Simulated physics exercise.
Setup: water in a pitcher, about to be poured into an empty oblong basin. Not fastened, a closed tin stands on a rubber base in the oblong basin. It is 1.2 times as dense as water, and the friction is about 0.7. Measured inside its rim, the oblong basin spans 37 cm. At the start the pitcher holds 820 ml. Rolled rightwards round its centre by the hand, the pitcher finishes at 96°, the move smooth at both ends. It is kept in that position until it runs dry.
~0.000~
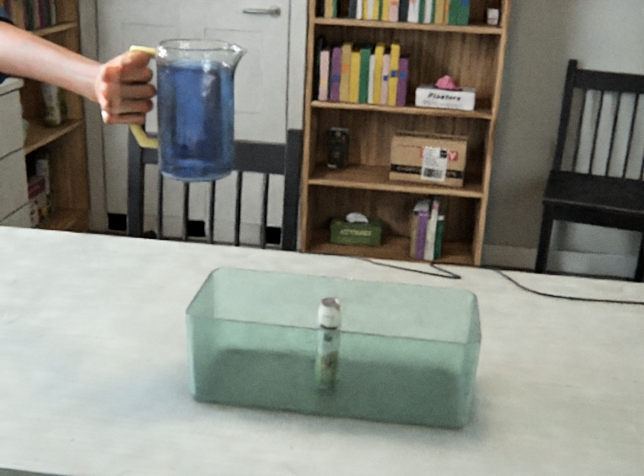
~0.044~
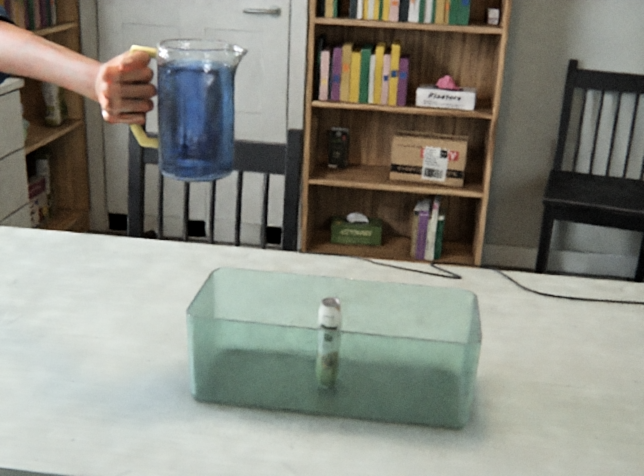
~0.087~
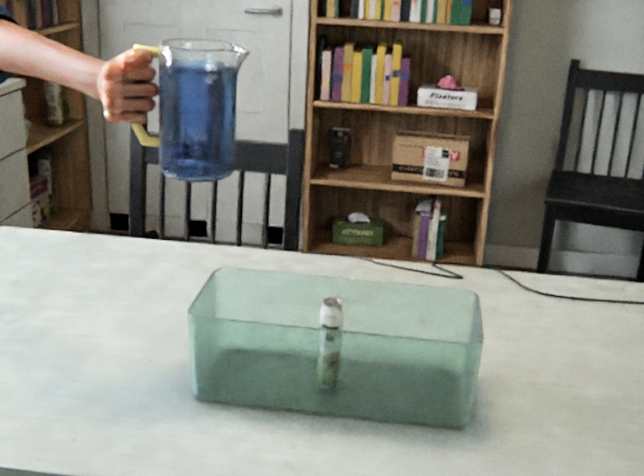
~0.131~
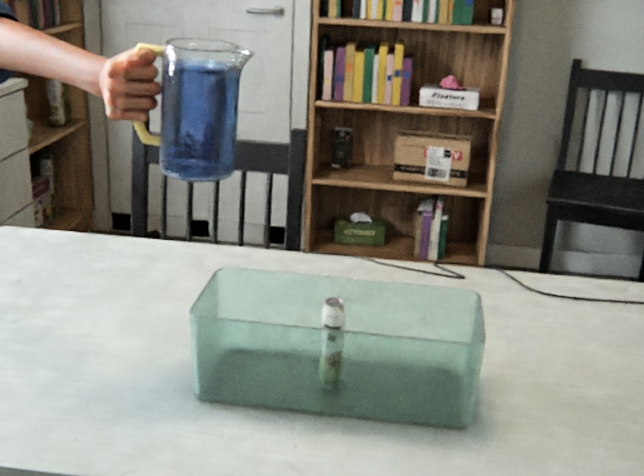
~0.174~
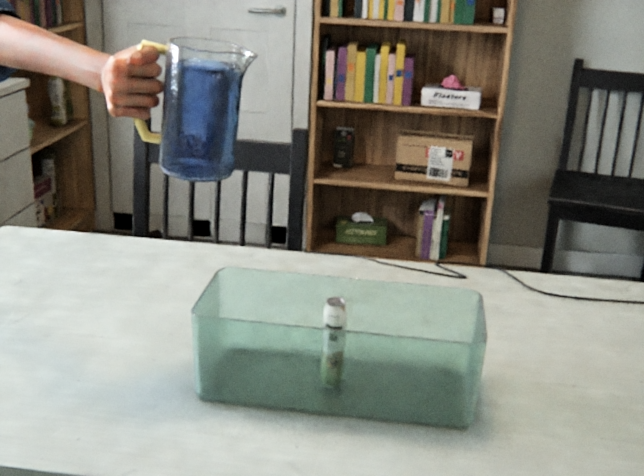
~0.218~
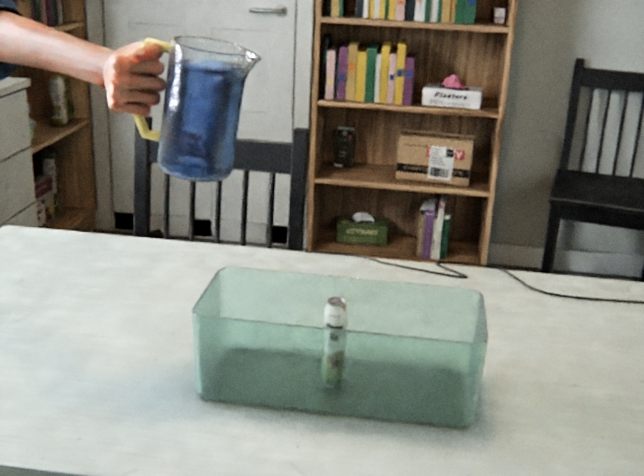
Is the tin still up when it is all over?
Most likely it will not capsize.
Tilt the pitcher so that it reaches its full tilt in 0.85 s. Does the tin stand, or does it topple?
Result: Tin upright.
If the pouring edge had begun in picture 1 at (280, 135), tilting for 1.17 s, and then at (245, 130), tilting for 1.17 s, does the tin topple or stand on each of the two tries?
Try 1: Still standing; try 2: Tipped over.
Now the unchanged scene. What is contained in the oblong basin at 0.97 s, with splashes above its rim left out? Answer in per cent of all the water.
The share is close to 16 percent.
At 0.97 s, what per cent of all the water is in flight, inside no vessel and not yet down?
Something like 24 per cent is in the air then.
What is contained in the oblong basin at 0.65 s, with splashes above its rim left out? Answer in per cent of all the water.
0 %, roughly.
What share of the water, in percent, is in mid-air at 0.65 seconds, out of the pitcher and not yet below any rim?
I'd say close to 7 per cent.
By 0.65 s the tilt is 57° and 93 per cent is still to pour; the tin stands where it began.
By 0.97 s the tilt is 89° and 61 per cent is still to pour; the tin stands where it began.
By 1.31 s the tilt is 96° and 19 per cent is still to pour; the tin stands where it began.
By 1.67 s the tilt is 96° and 4 per cent is still to pour; the tin stands where it began.
At rest the tin stands where it began.
